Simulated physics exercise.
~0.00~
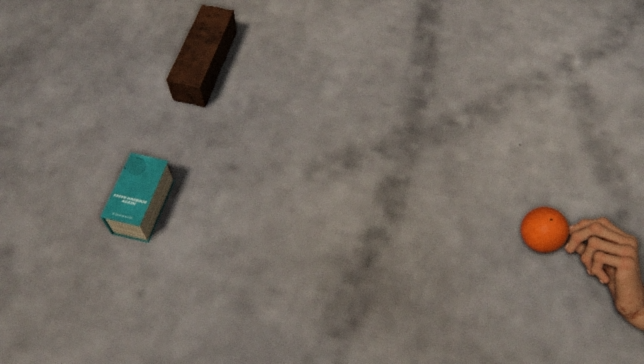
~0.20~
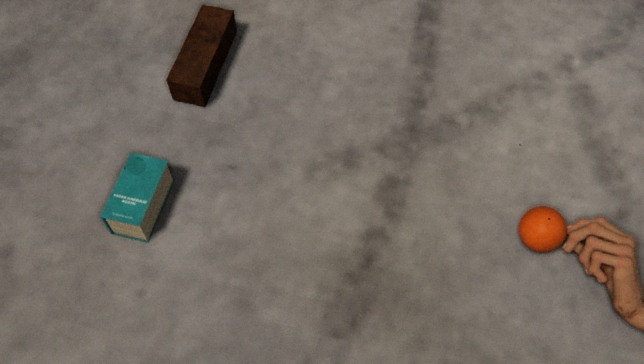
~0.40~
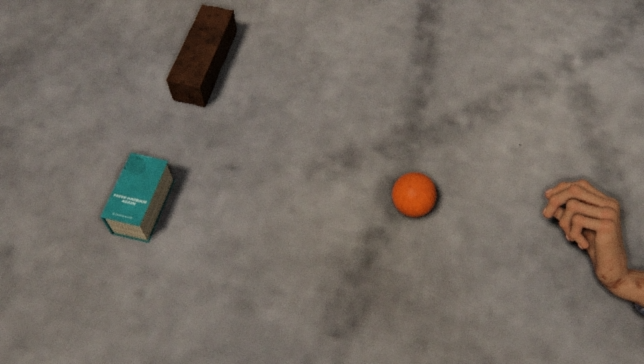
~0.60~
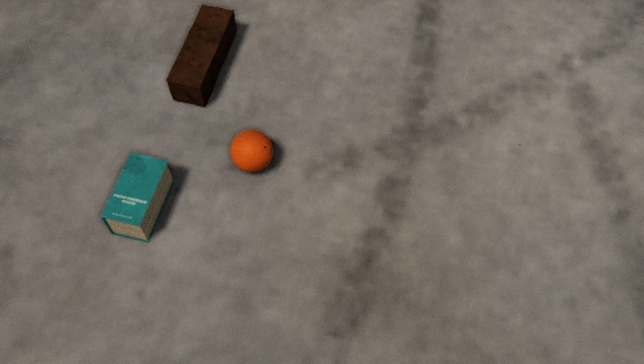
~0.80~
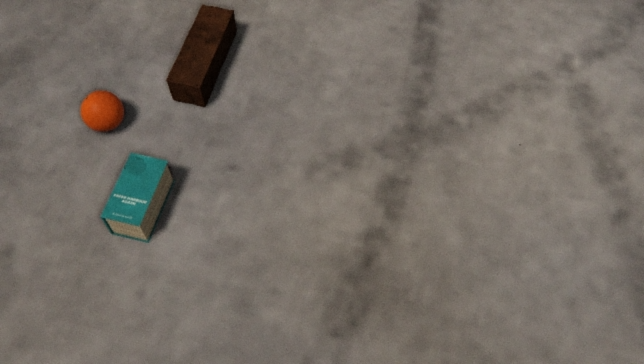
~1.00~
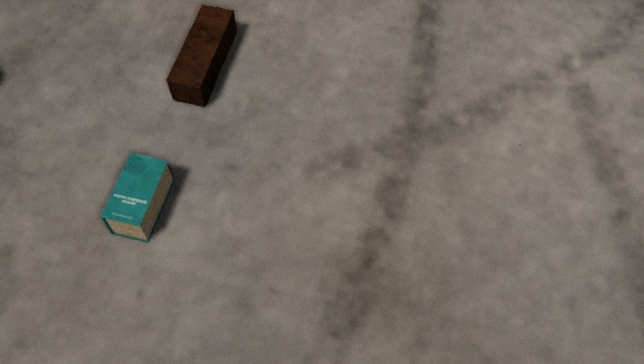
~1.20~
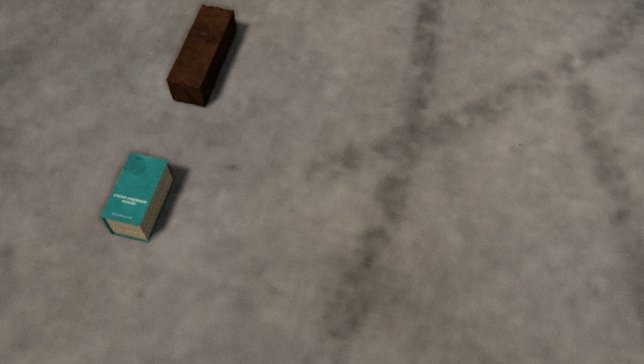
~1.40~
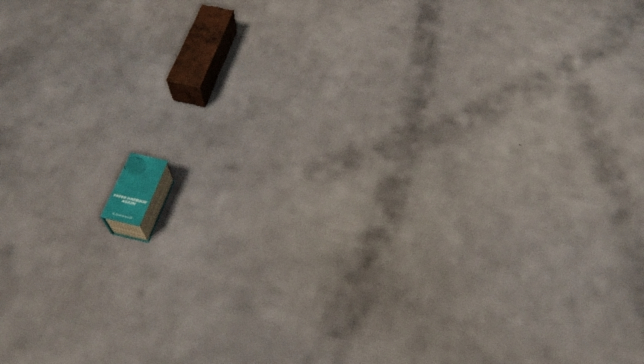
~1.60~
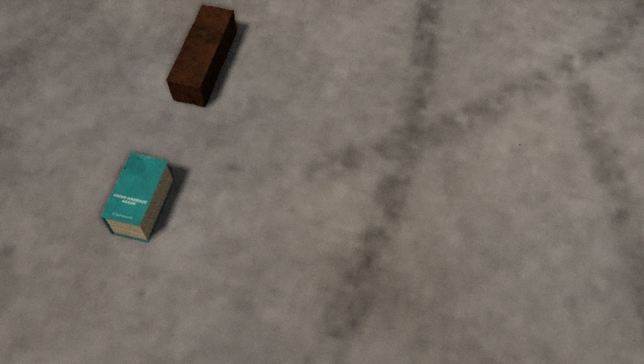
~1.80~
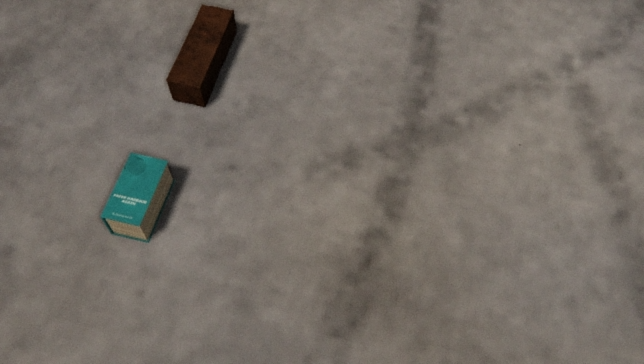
A hand at the right edge holds an orange on a mottled grey surface with dark streaks, seen from above at a slight angle. On the left, a dark brown brick lies near the top, with a turquoise book below it and a gap between them. The hand lets go and draws back as the orange travels left across the open surface. With the hand gone, the orange passes through the gap between the brick and the book without moving either. It continues out past the left edge, leaving only the two blocks, both still in place.
